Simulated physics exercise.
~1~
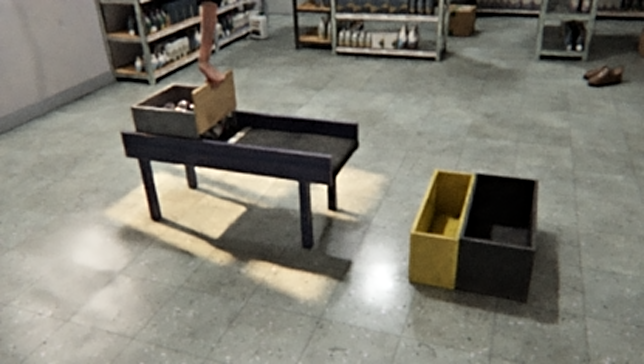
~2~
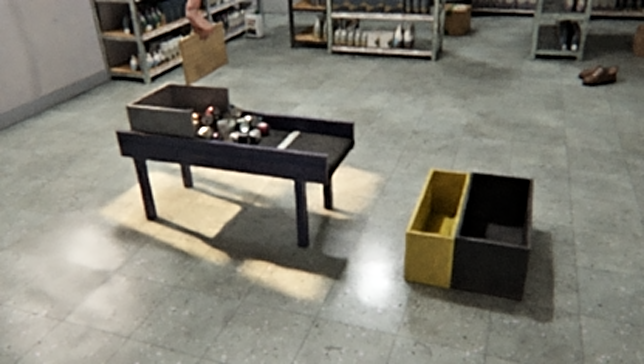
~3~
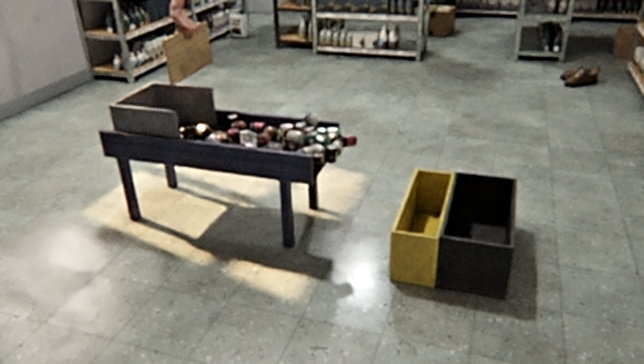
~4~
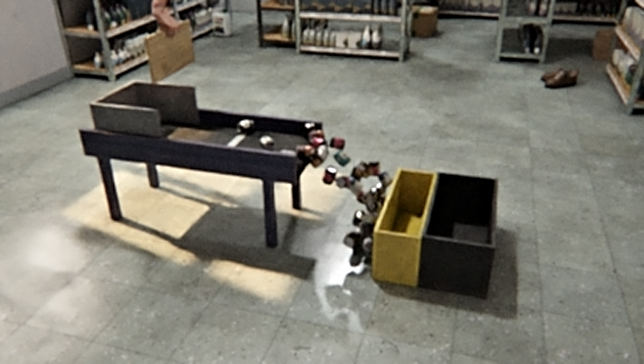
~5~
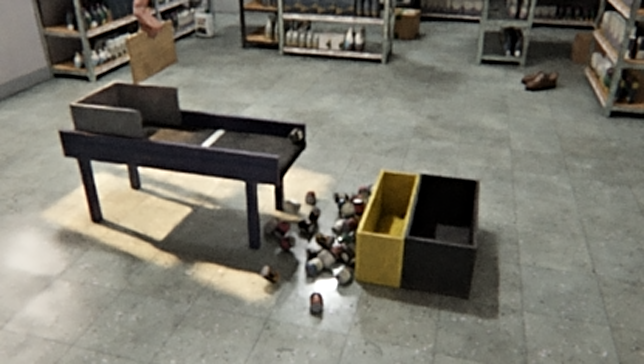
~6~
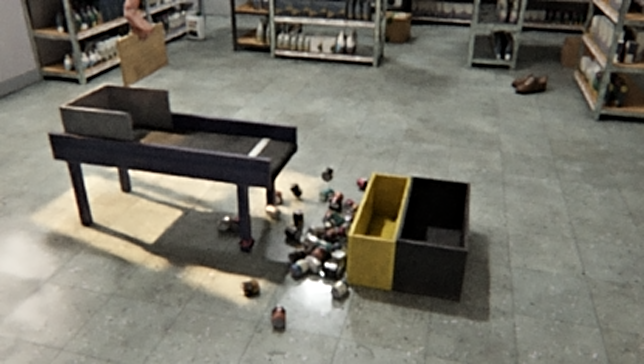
A heap of mini cans spilled from the grey pen once a hand lifted its gate, rode right along the dark belt and tumbled off the end, all landing scattered on the floor short of the yellow tote, leaving both totes empty.
